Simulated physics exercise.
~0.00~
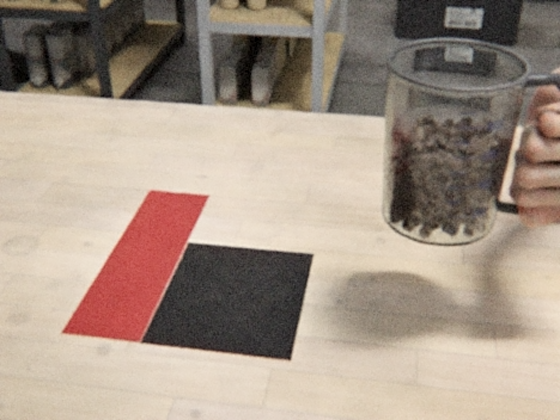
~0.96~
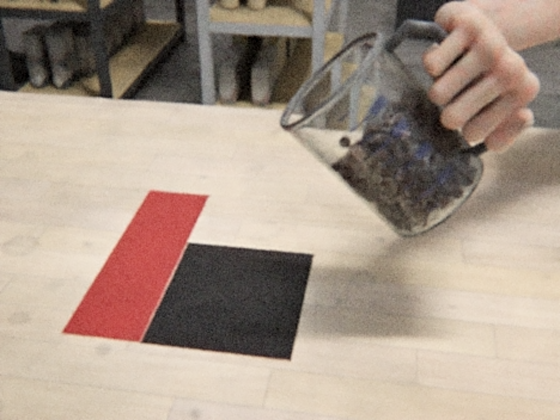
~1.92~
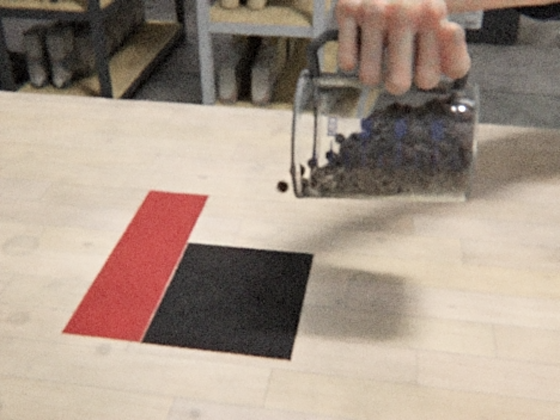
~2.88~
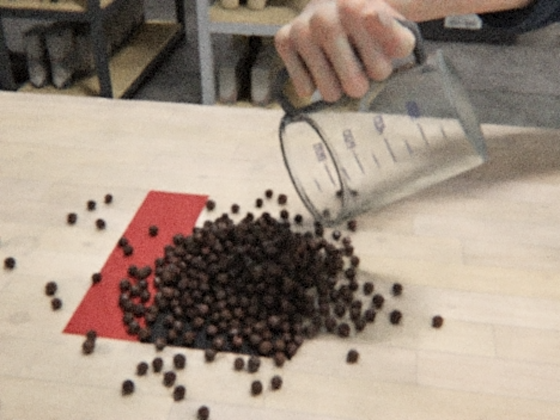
Hand tilting a clear jug of dark chocolate balls, pouring them into a pile over black and red mats, some scattering outside.
